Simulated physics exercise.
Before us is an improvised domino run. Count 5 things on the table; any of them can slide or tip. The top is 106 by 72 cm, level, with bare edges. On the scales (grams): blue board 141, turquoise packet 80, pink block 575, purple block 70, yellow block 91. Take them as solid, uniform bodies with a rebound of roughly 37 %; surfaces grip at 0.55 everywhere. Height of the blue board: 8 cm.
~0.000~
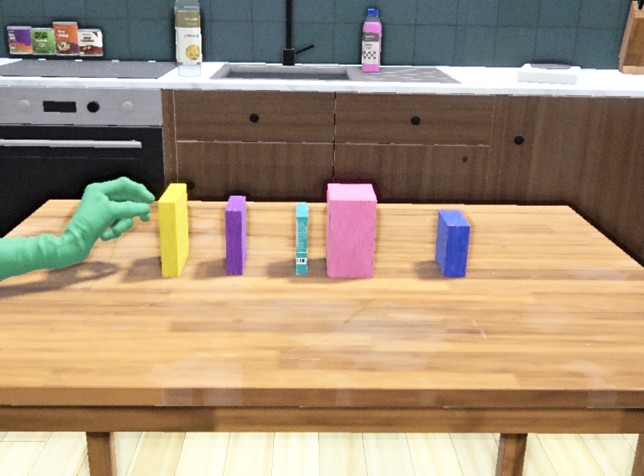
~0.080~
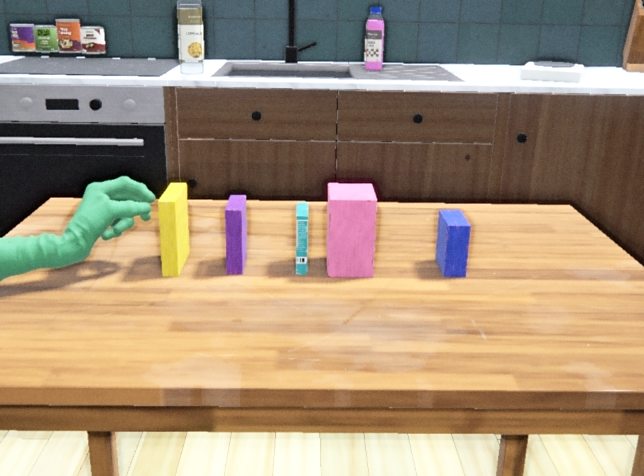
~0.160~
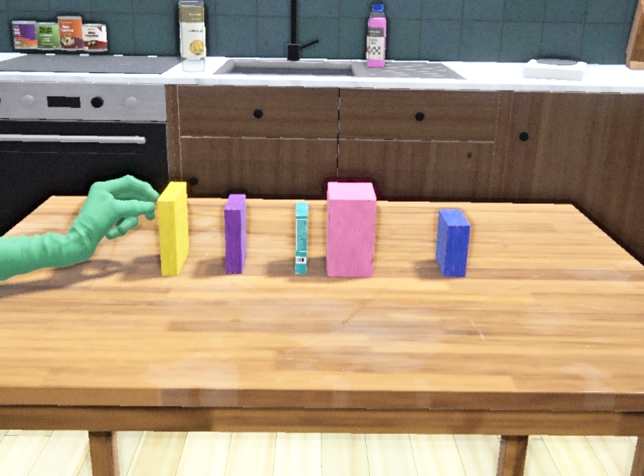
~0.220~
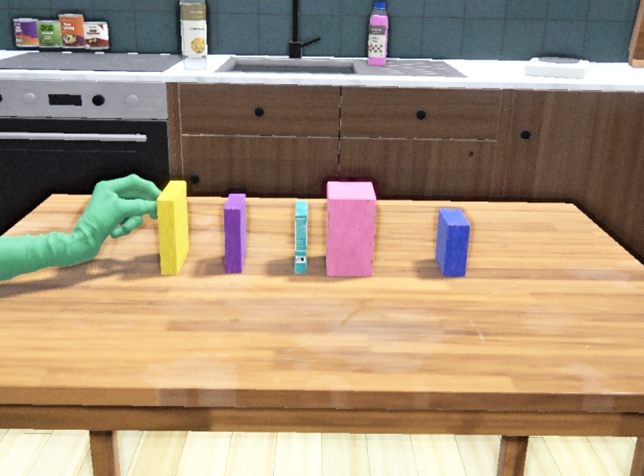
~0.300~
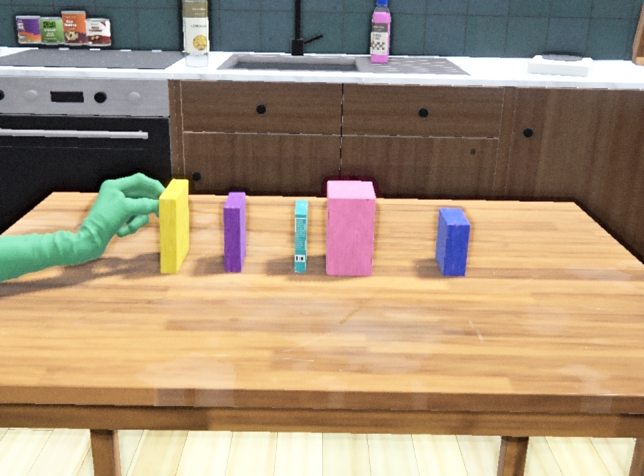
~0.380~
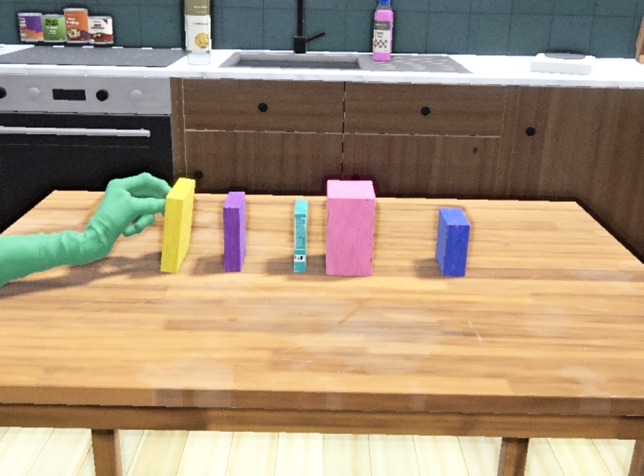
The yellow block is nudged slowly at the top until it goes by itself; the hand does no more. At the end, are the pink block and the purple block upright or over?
The pink block is still upright, the purple block falls over.
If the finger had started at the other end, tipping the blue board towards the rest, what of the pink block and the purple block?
The pink block keeps standing; the purple block stays upright.
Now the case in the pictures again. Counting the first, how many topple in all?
2 of them.
Around 0.68 s, yellow block 43° over; purple block at 8° to upright near (240, 230).
Around 0.88 s, yellow block 73° over; purple block at 68° to upright near (271, 245); turquoise packet at 15° to upright.
Around 1.38 s, yellow block 74° over; purple block at 72° to upright near (271, 246); turquoise packet at 13° to upright.
Around 3.18 s, yellow block 73° over; purple block on its side near (271, 252); turquoise packet at 9° to upright.
Finally (3.7 s), on their side or leaning hard on the table, purple block; the other 2 still in place (within 5 cm). Final places as that camera would see them, pink block near (349, 227), purple block near (271, 255).
